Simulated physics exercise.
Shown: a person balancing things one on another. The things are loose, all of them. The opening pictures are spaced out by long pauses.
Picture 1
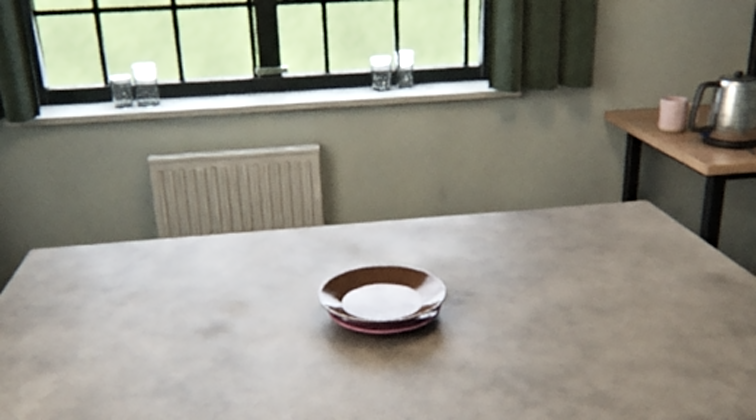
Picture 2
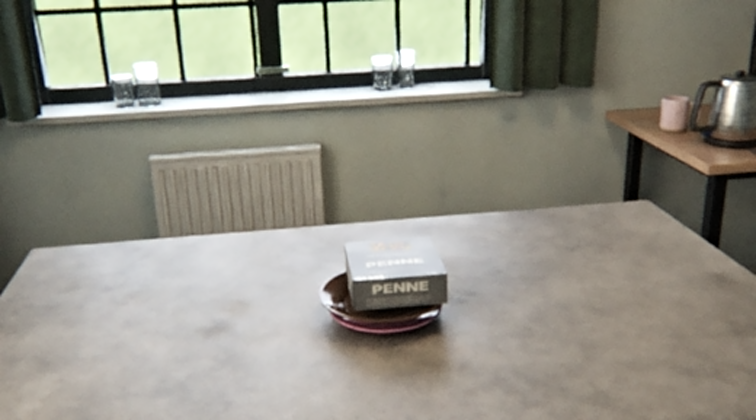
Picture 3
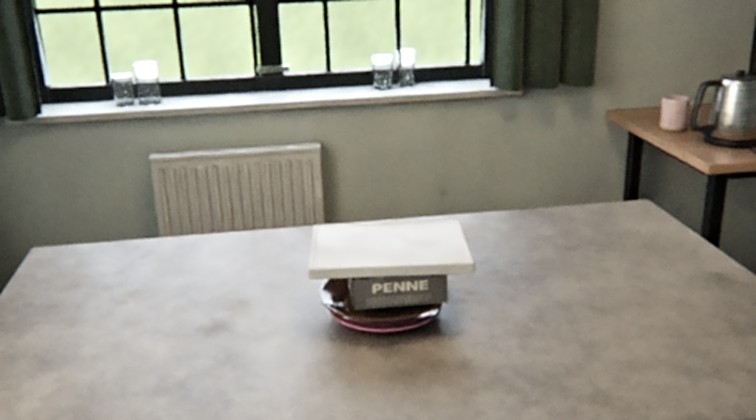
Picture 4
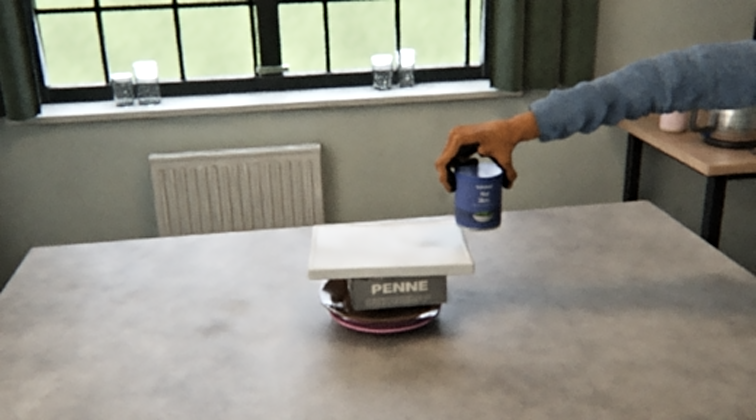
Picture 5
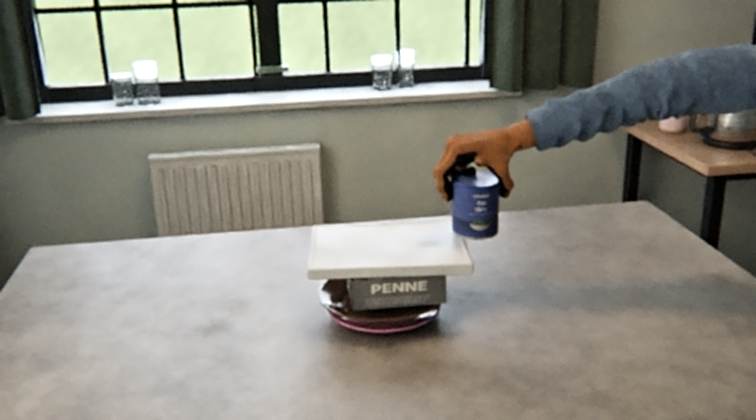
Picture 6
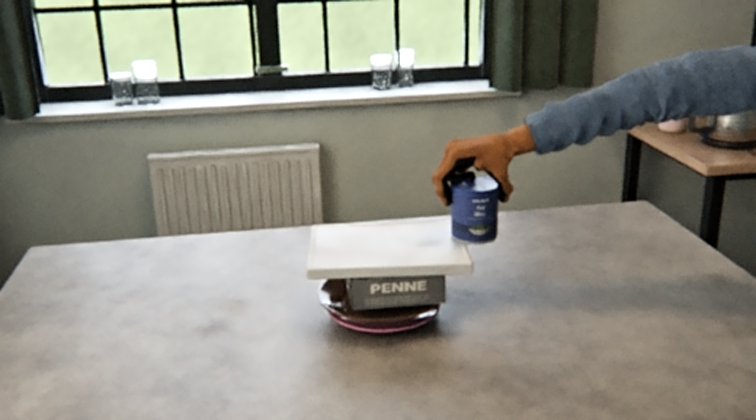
On a grey table, a hand lowers a blue pot onto the stacked board's right edge.
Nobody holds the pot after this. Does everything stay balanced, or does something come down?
Something comes down.
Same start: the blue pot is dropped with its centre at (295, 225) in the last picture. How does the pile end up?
Result: Pile toppled.
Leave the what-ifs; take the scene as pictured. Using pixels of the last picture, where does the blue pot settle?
The object finishes somewhere near (534, 277).
Then, 0.30 s after the last picture, blue pot now fallen.
Then, 0.40 s after the last picture, things are still on the move.
Then, 0.50 s after the last picture, as before.
Then, 1.40 s after the last picture, nothing new.
At rest, fallen, blue pot; the other 4 in place. Seen from the same camera at the end, blue pot near (534, 277). The pile loses its balance.
